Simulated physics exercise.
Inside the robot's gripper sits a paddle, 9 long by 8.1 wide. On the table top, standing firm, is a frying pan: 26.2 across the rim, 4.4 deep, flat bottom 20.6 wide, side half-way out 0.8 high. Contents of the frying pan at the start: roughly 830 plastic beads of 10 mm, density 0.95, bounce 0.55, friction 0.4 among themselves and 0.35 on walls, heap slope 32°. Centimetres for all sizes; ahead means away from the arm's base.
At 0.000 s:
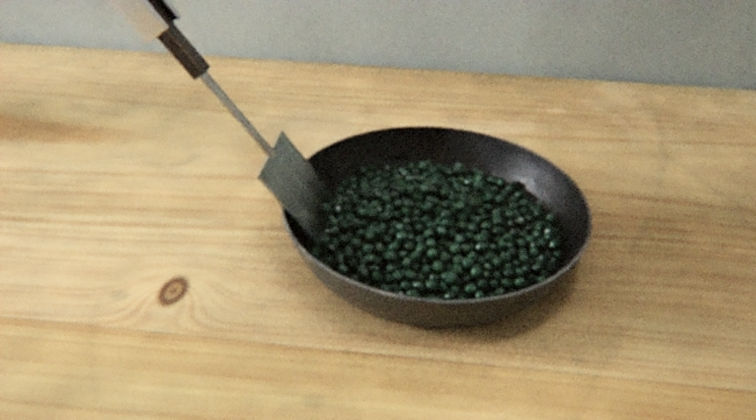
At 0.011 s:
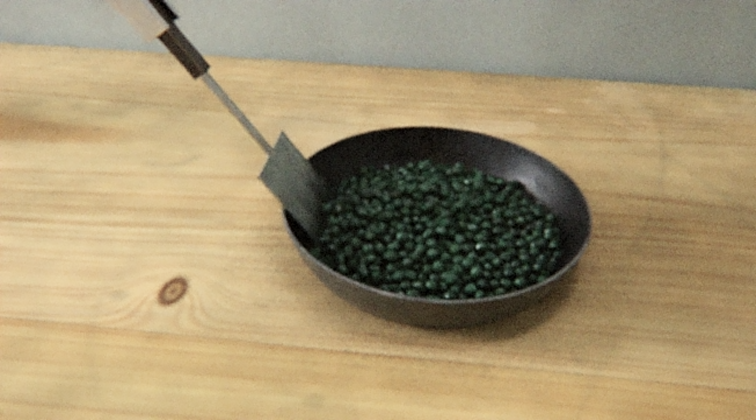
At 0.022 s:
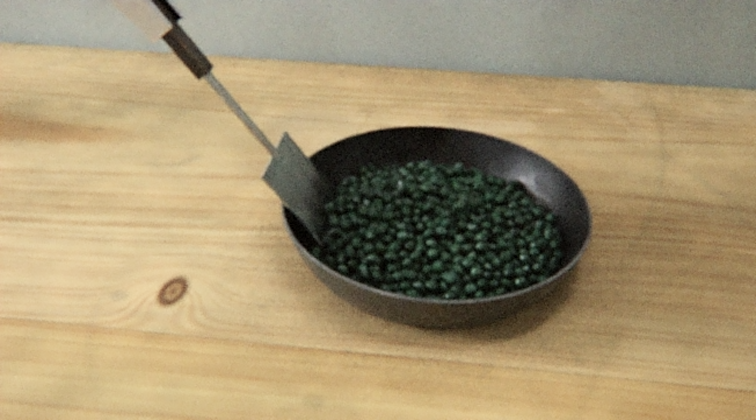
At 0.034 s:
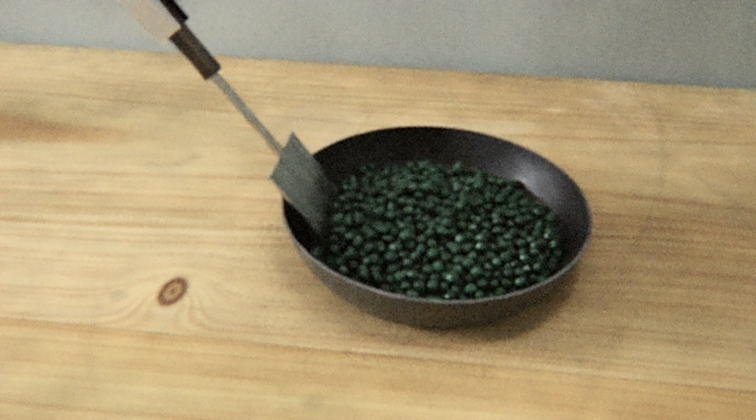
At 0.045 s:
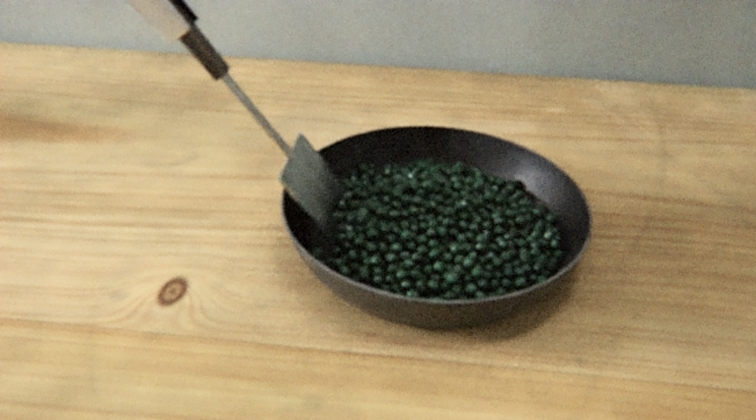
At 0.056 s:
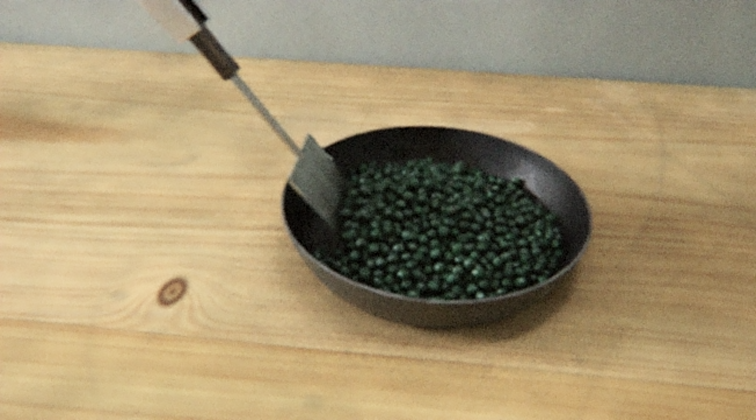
A robot arm's flat paddle rested inside the left edge of a dark frying pan of shiny green beads on a wooden table, then slid slightly to the right, nudging the nearest beads a little.
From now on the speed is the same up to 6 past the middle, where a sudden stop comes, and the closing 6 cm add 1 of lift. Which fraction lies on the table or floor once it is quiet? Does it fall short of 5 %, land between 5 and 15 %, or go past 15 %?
It falls short of 5 %.
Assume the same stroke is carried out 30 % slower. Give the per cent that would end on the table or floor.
About 0 %.
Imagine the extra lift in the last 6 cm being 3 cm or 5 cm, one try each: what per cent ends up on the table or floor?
I'd say close to 0 percent for the first and close to 5 percent for the second.
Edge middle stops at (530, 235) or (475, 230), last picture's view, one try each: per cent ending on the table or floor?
Respectively about 10 and 0 percent end on the table or floor.
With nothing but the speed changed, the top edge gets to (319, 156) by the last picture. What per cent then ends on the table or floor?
My guess is around 10 percent.
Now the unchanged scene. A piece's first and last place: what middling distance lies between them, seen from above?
I'd guess close to 3 centimetres.
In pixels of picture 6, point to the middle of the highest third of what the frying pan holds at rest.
(532, 223).
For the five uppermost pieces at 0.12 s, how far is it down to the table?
About 5 centimetres.
After 0.12 s, sloping 54°, highest piece 5 above the table; 832 in the frying pan.
After 0.18 s, sloping 54°, highest piece 6 above the table; 832 in the frying pan.
After 0.41 s, sloping 54°, highest piece 5 above the table; 832 in the frying pan.
After 1.46 s, sloping 54°, highest piece 5 above the table; 832 in the frying pan.
In the end, 832 in the frying pan. That is 0 % on the table or floor.
